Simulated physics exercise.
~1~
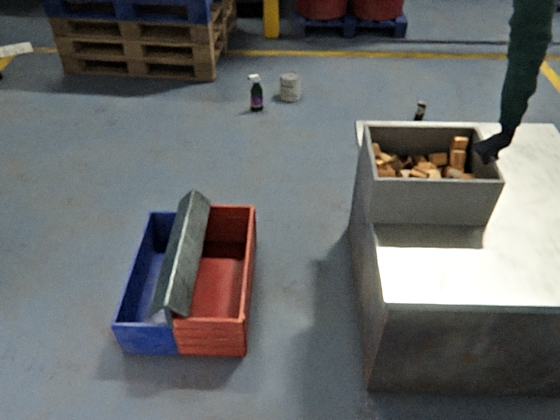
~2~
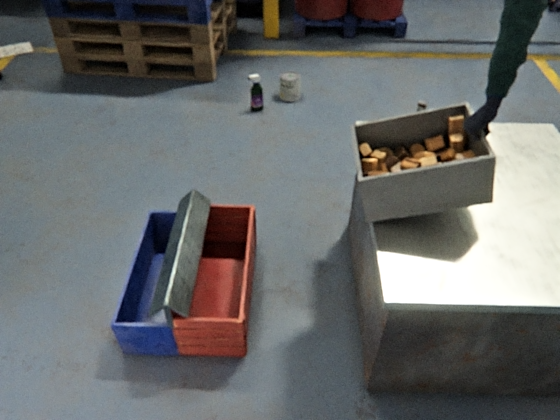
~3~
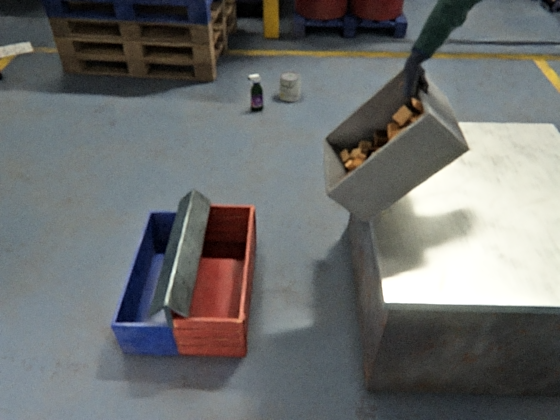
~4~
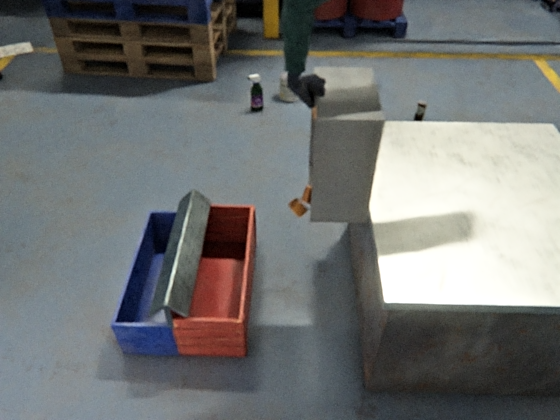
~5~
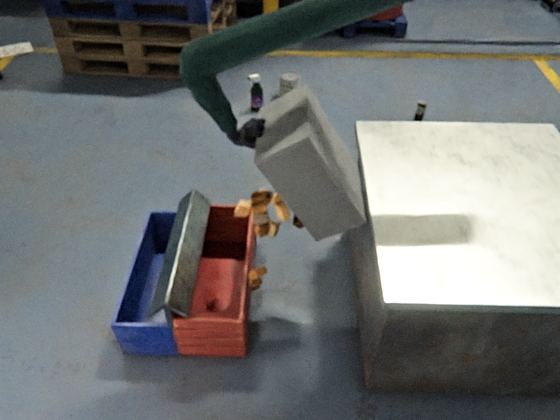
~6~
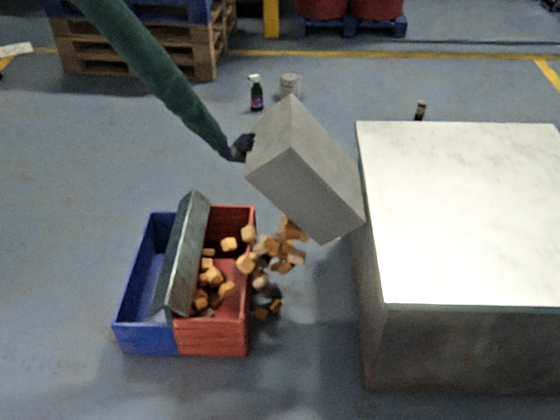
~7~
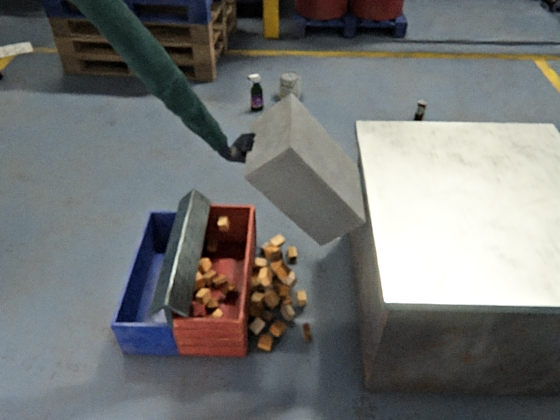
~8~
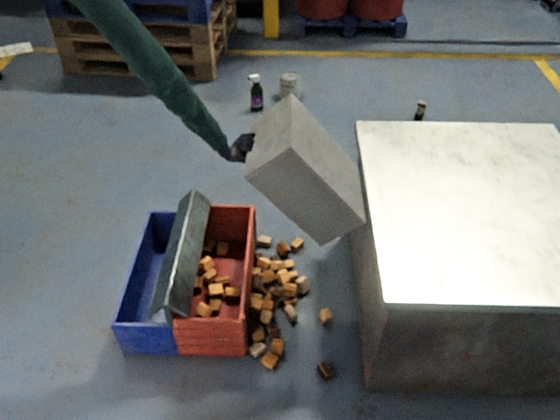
The clip opens on a grey crate of loose wooden blocks on a pale bench, with a red trough and a blue trough joined under a steel ridge on the floor to the left. A green-sleeved arm lifts the crate's far end and tips it leftward. As it swings past upright, the first blocks drop toward the red trough. The crate turns further over and the rest pour out, some landing in the red trough and many falling short. The arm holds the crate tilted while blocks scatter across the floor. At the end, most lie on the ground between trough and bench, with fewer in the red trough.
